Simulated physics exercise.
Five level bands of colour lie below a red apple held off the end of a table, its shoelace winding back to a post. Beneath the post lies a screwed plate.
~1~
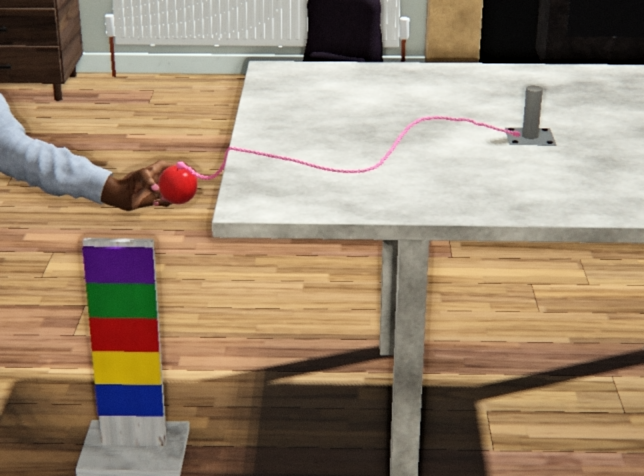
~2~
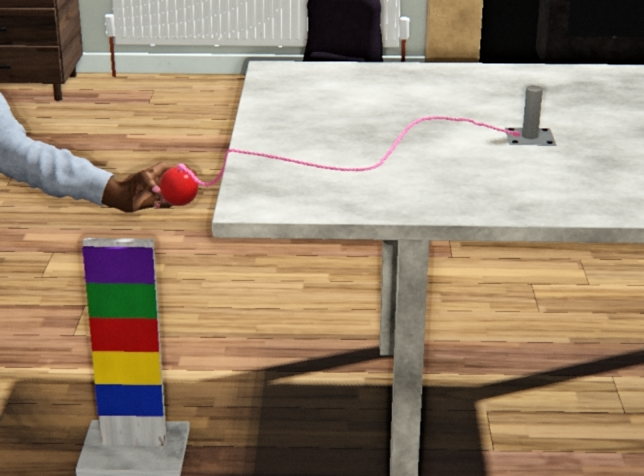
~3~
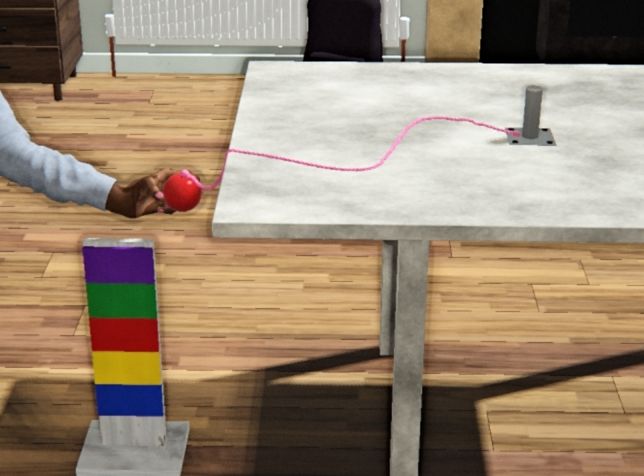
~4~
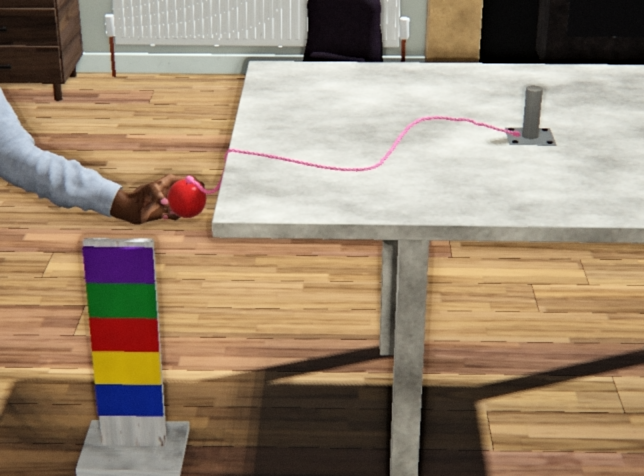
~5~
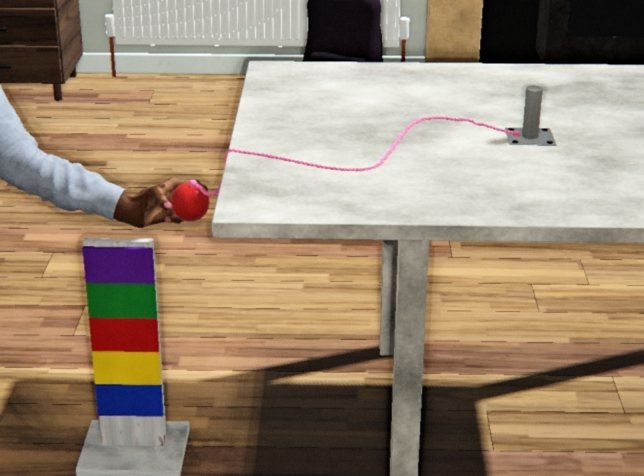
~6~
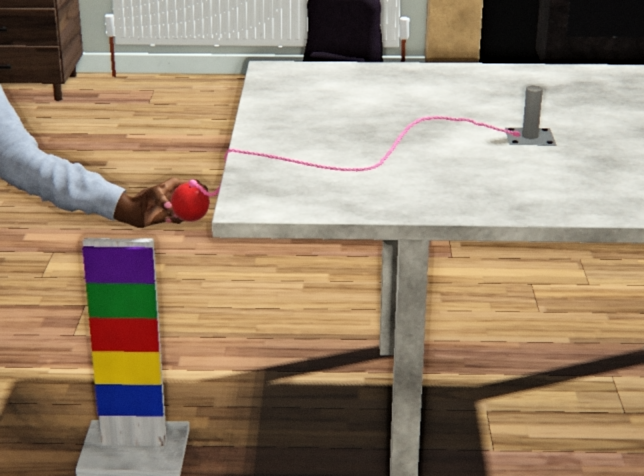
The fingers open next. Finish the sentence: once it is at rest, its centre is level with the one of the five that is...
Red.
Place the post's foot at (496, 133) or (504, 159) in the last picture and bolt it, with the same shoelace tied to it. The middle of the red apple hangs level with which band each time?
Try one - yellow; try two - yellow.
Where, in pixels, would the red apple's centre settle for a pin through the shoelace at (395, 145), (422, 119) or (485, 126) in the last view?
Near (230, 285), (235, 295) and (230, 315).
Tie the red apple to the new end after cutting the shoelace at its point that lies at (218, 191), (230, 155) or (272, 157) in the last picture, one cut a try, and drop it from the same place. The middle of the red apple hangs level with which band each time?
Green; purple; above them all.
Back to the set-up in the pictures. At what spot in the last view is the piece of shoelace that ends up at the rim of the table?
(336, 169), give or take.
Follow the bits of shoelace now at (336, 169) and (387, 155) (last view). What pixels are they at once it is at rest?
Well, the first one sits at (232, 138), and the second one sits at (300, 133).
Soon after, apple near (244, 296); level with green.
After that, apple near (231, 315); level with red.
In the end, apple near (233, 319); level with red. Its middle rests at the red band.
